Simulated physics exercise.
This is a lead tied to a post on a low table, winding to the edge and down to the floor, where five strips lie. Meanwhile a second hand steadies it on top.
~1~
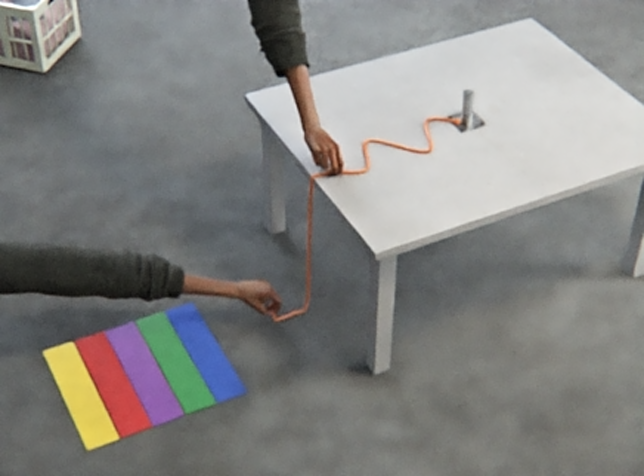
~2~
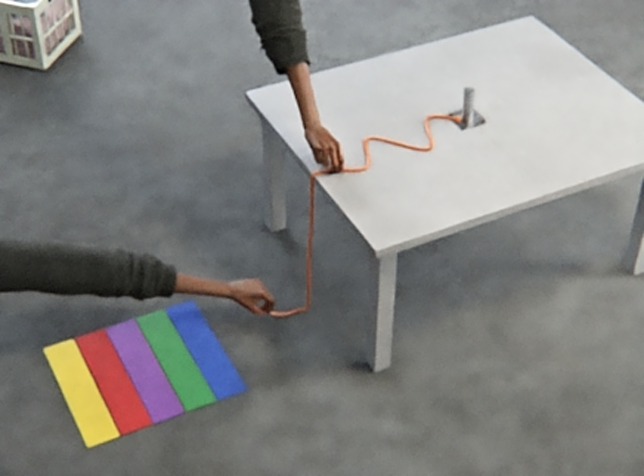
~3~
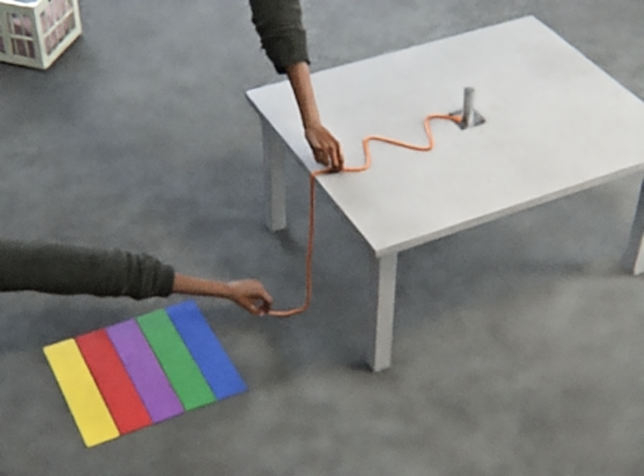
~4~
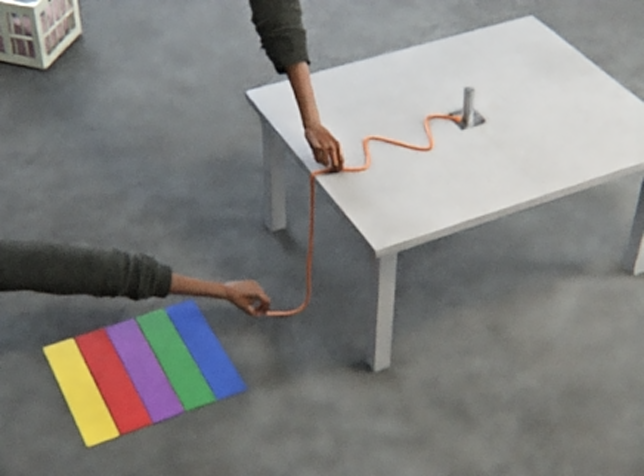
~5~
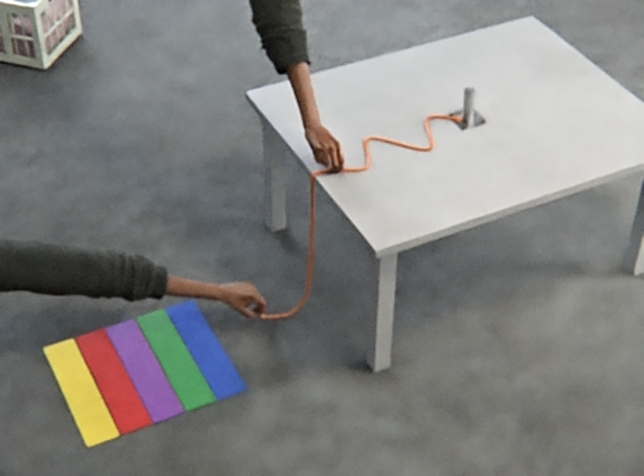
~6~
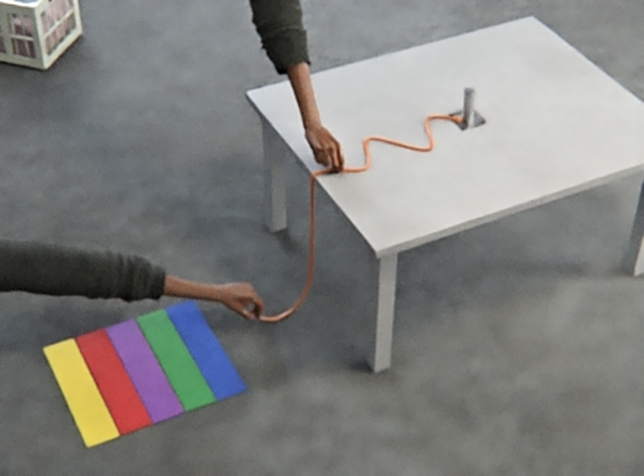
Two dark-sleeved arms reach into a grey-floored space seen from above at an angle, one from the top with its hand pressed at the near-left edge of a low white table, the other from the left near the floor. An orange lead winds from a grey post to that edge and hangs down beside yellow, red, purple, green and blue strips. The lower hand draws the lead's end slightly left, its bend rounding, while all else stays practically still.
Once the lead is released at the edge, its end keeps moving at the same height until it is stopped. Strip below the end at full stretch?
Yellow.
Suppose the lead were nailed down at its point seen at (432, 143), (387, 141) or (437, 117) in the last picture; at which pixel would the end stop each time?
It ends up near (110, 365) the first time, (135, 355) the second and (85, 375) the third.
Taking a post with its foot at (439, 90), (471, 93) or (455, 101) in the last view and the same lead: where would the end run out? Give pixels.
The places come out near (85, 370), (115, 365) and (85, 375).
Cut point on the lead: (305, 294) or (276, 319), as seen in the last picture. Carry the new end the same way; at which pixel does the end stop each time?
Around (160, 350) for the first cut and around (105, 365) for the second.
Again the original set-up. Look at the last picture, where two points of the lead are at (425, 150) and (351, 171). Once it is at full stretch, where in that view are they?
First one close to (384, 148), second close to (278, 205).
Early on, end near (141, 354); over purple.
Midway, end near (99, 368); over red.
At the end of the slack, end near (74, 377); over yellow. It gets as far as the yellow strip.
